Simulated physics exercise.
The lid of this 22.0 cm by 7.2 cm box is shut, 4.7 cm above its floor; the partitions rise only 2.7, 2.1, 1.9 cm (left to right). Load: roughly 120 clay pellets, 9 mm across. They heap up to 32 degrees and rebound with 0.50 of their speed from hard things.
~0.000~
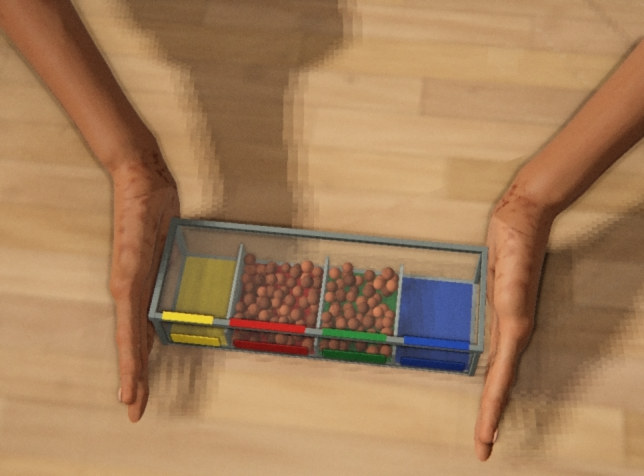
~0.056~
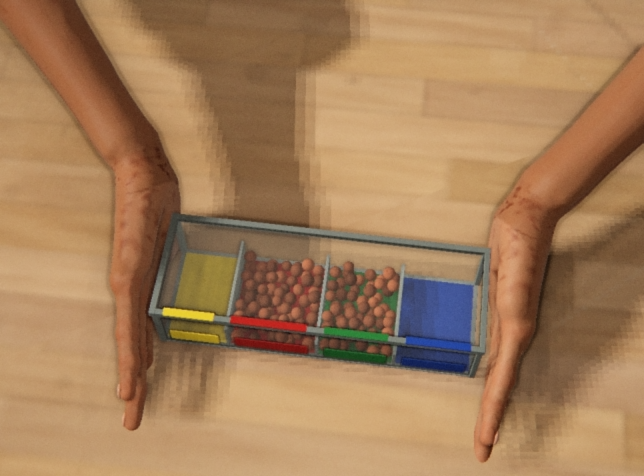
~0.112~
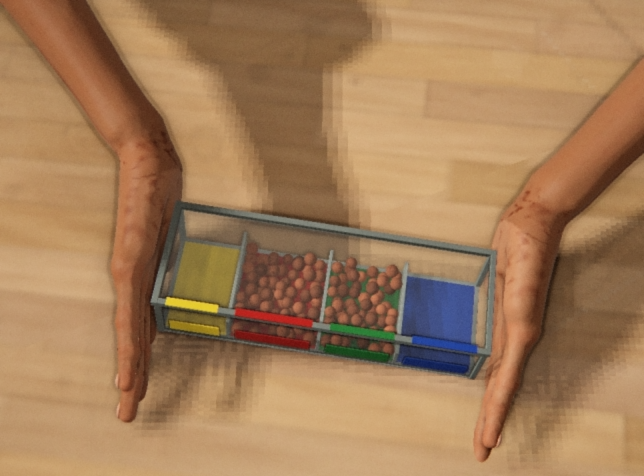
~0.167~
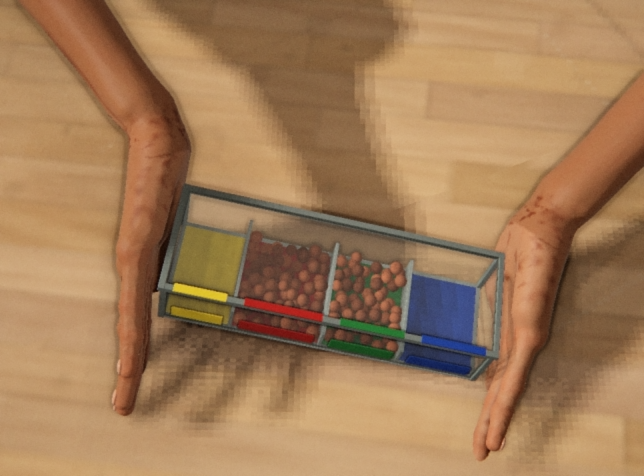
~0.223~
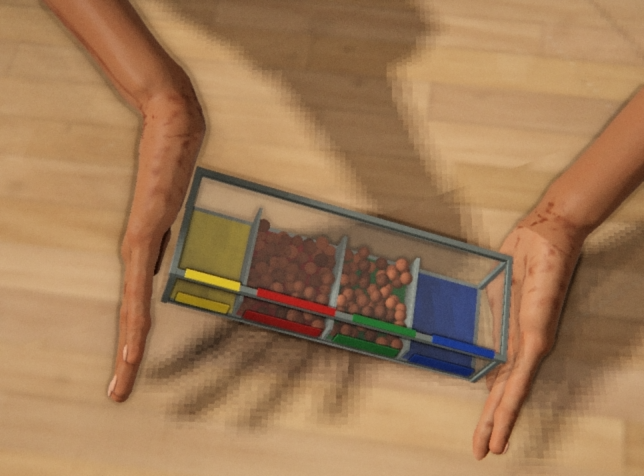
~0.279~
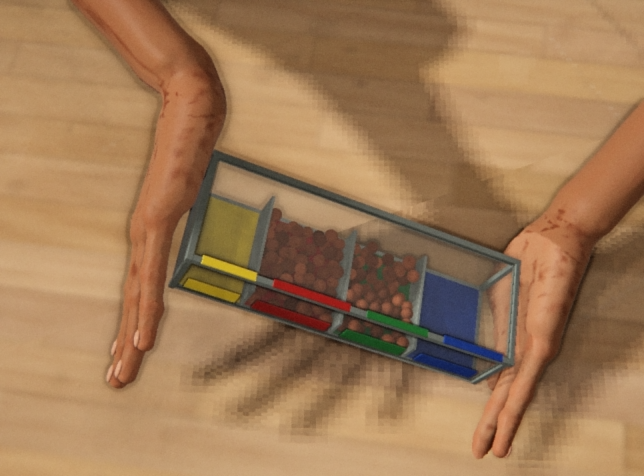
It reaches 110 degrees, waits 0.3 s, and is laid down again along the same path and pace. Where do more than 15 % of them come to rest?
Red under, blue over, green under, yellow under.
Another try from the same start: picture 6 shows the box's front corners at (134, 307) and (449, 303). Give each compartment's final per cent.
Red 25, blue 0, green 0, yellow 75.
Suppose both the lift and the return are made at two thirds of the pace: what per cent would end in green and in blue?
Then: Green 0, blue 100.
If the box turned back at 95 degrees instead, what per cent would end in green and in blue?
In that case green 15; blue 75.
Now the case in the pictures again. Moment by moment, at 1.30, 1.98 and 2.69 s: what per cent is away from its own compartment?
In turn: 100, 100, 100.
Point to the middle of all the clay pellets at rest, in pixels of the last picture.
Around (446, 322).
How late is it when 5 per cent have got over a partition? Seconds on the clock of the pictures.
At about 0.80 s.
After 1.30 s, tilt 110 degrees; blue 90 %, green 10 %.
Then, at 1.98 s, tilt 55 degrees; blue 100 %.
After 2.69 s, tilt 0 degrees; blue 100 %.
By 3.0 s all is still; red 0 %, blue 100 %, green 0 %, yellow 0 %.
